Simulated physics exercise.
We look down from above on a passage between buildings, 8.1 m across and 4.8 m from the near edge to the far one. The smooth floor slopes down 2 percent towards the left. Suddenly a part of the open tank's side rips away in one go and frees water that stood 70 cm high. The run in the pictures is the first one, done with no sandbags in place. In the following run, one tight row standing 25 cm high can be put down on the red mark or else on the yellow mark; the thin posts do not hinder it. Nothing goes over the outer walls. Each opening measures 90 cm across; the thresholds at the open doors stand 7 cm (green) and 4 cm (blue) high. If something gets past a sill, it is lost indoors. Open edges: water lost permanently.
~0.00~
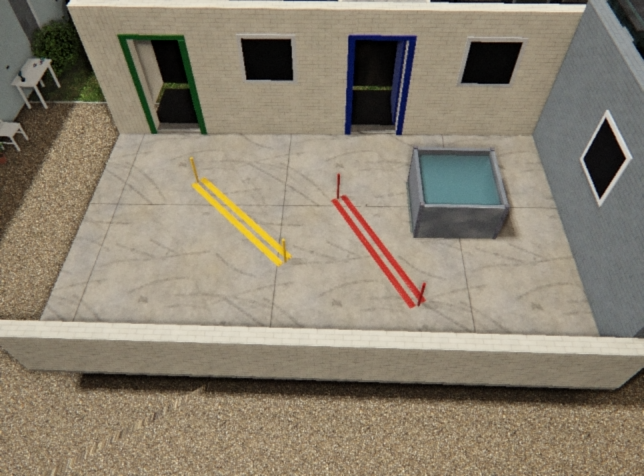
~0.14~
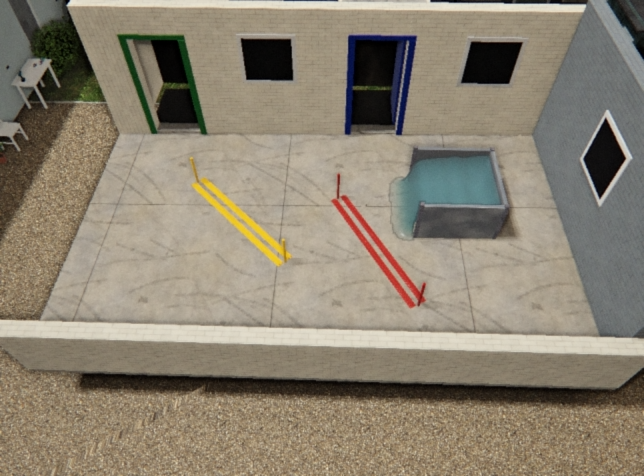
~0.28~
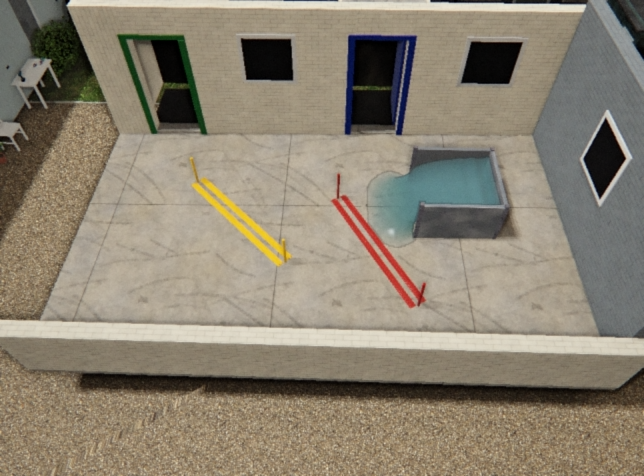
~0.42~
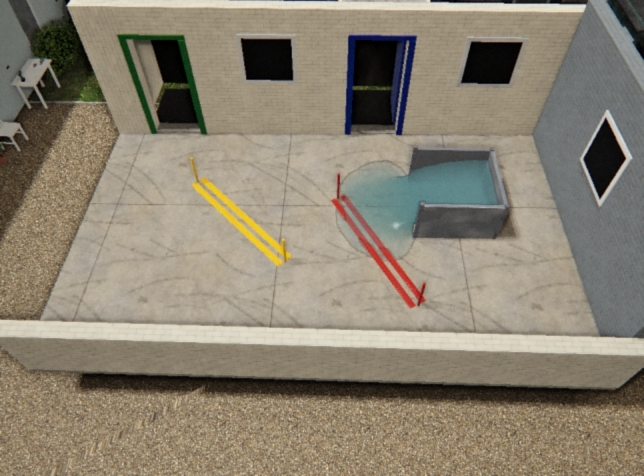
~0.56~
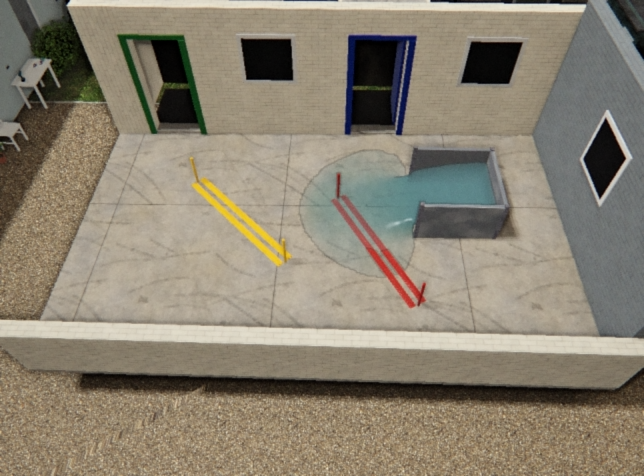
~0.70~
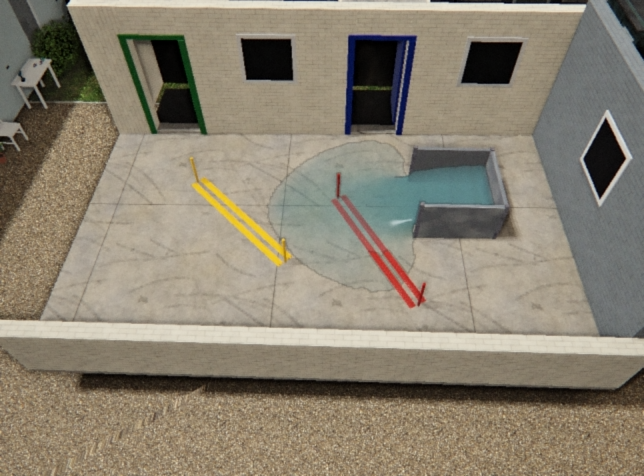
At first, still water fills a grey open tank on a paved floor, near a blue-framed doorway and two red lines. The tank's left side opens and water pours out leftward. It spreads in a widening rounded sheet across the red lines, reaching near the yellow lines, while the tank's level drops.
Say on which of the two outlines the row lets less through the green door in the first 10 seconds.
Less gets through with the row on the red outline.
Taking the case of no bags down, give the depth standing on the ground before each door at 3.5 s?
Depth (cm) - green: 5, blue: 1.
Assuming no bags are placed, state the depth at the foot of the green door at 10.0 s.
A ruler would show around 1.0 cm.
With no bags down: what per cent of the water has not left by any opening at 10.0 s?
Roughly 18 in a hundred.
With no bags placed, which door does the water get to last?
That's the green door, I'd say.
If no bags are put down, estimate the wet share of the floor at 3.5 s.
About 60 percent of the floor.
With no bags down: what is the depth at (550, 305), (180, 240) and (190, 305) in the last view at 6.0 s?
Depths in the order given: 0 cm, 1 cm, 2 cm.
After 1.4 s water covers 40 % of the floor and is deepest (20 cm) near (405, 211) in the run without bags; in at the green door, 0 L with no bags, 0 L with the row on red, 0 L on yellow.
After 2.2 s water covers 60 % of the floor and is deepest (11 cm) near (405, 211) in the run without bags; in at the green door, 0 L with no bags, 0 L with the row on red, 10 L on yellow.
After 3.5 s water covers 60 % of the floor and is deepest (6 cm) near (33, 347) in the run without bags; in at the green door, 0 L with no bags, 1 L with the row on red, 62 L on yellow.
After 6.0 s water covers 30 % of the floor and is deepest (2 cm) near (33, 347) in the run without bags; in at the green door, 0 L with no bags, 2 L with the row on red, 68 L on yellow.
After 10.0 s water covers under 5 % of the floor and is deepest (2 cm) near (33, 347) in the run without bags; in at the green door, 0 L with no bags, 2 L with the row on red, 69 L on yellow.
